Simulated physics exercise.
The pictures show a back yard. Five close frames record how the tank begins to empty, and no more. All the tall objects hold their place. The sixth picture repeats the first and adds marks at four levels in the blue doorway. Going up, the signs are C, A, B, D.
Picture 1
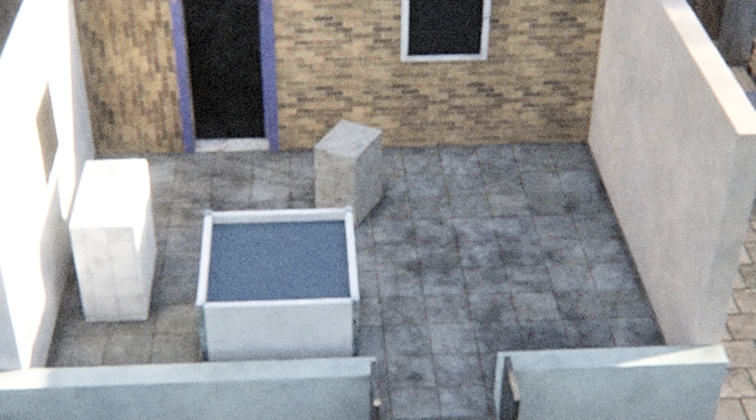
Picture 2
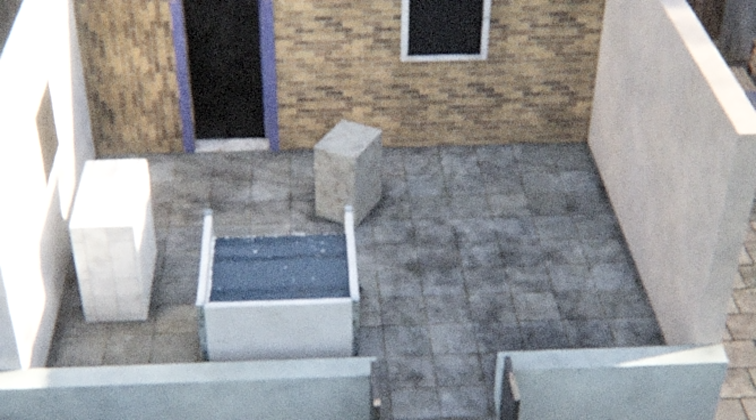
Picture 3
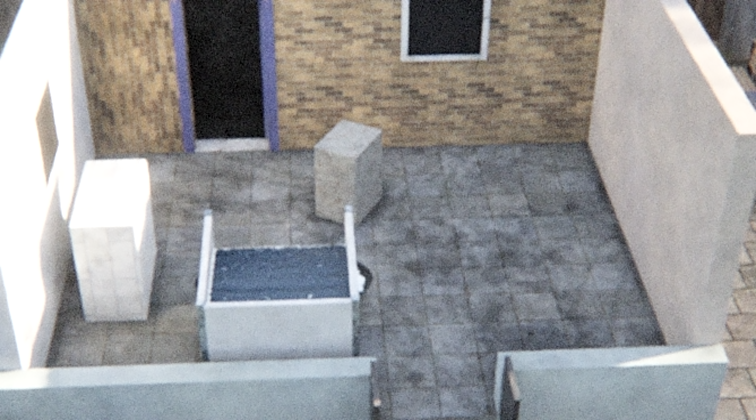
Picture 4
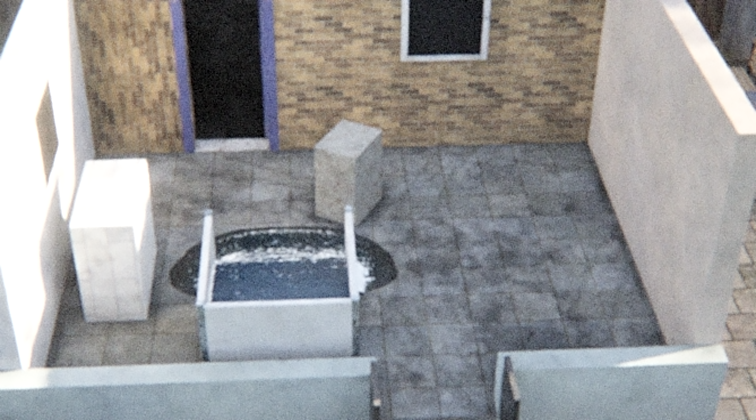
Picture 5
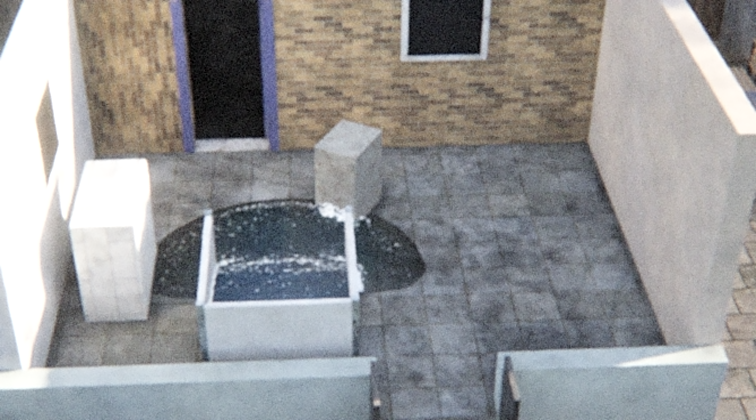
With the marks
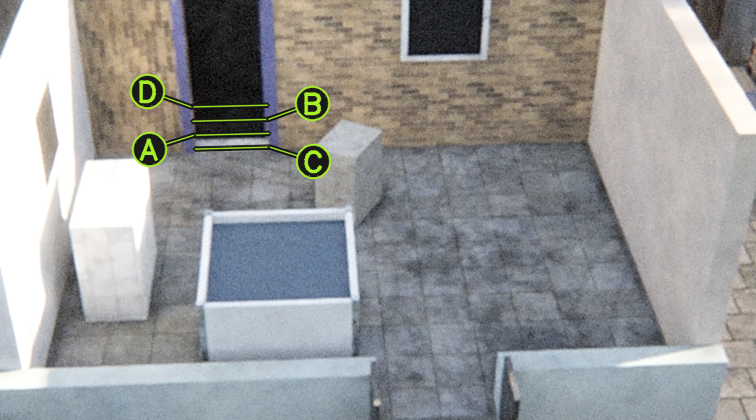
A paved back yard, seen from above and in front, has a tan brick wall with a blue-framed doorway and a white-framed window at the back, and pale walls at both sides. A white tank of dark blue water sits left of centre, between a tall white block and a grey block behind. The tank's back side goes, and water spreads backward and sideways over the paving, reaching the grey block.
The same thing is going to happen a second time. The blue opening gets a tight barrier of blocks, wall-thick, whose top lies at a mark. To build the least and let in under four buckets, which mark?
Height B.
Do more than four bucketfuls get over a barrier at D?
No, that is safe.
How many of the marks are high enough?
Two of the four.
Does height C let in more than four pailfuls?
Yes, it does.
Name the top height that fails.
Height A.
In lime, A at (231, 134); B at (230, 120); C at (232, 148); D at (229, 106); from the bottom up C, A, B, D.
With A, about 12 bucketfuls get in.
With B, a bucket or two gets in.
With C, dozens of bucketfuls pour in.
With D, nothing gets over.
